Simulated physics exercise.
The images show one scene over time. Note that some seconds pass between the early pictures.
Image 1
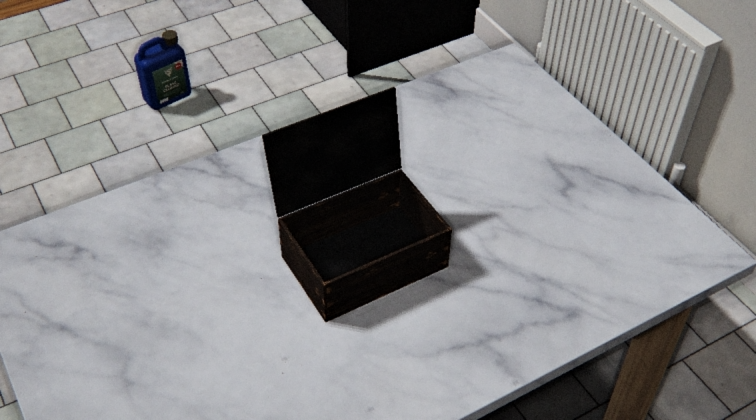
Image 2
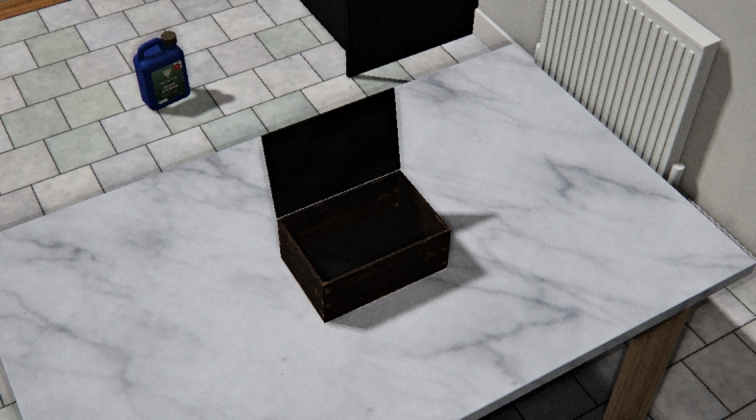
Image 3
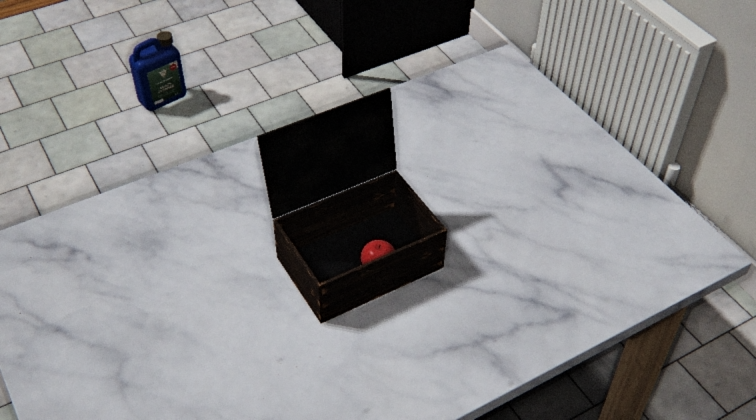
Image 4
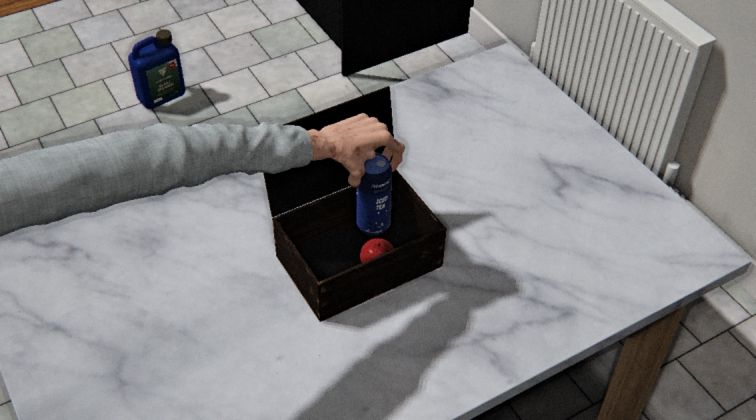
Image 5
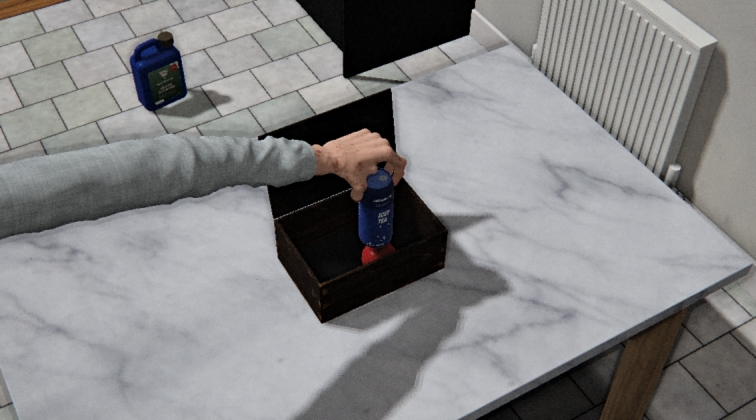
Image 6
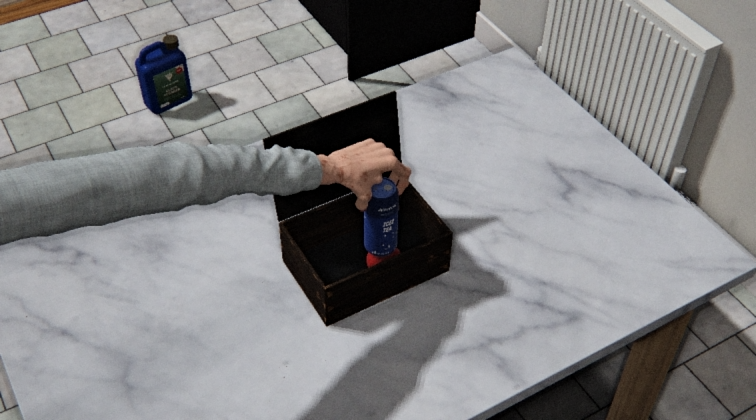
On a marble table, an open wooden box sat empty, then a red ball appeared inside it, and a hand reached in from the left and lowered a blue can into the box beside the ball.
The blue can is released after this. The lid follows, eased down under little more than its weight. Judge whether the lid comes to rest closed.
It does.
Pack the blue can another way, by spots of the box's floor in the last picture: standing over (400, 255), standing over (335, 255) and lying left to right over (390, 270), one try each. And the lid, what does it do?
The lid is kept from lowering the first try, is kept from lowering the second try and lowers completely the third try.
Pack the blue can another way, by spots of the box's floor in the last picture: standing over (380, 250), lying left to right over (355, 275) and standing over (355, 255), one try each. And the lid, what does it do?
First - not shut; second - shut down; third - not shut.
Then, 0.60 s later than the last frame, blue can tilted by 53° near (335, 243).
Then, 1.40 s later than the last frame, lid 78° above the rim; blue can tilted by 53° near (334, 238); red apple moved a little.
Then, 2.20 s later than the last frame, lid 47° above the rim; blue can tilted by 58° near (338, 241); red apple moved a little.
Then, 2.70 s later than the last frame, lid 15° above the rim; blue can on its side near (337, 250); red apple moved a little.
When it is over, lid shut; lying over in the box, blue can; moved from the start, red apple. End places, in pixels of the last picture, blue can near (338, 247).
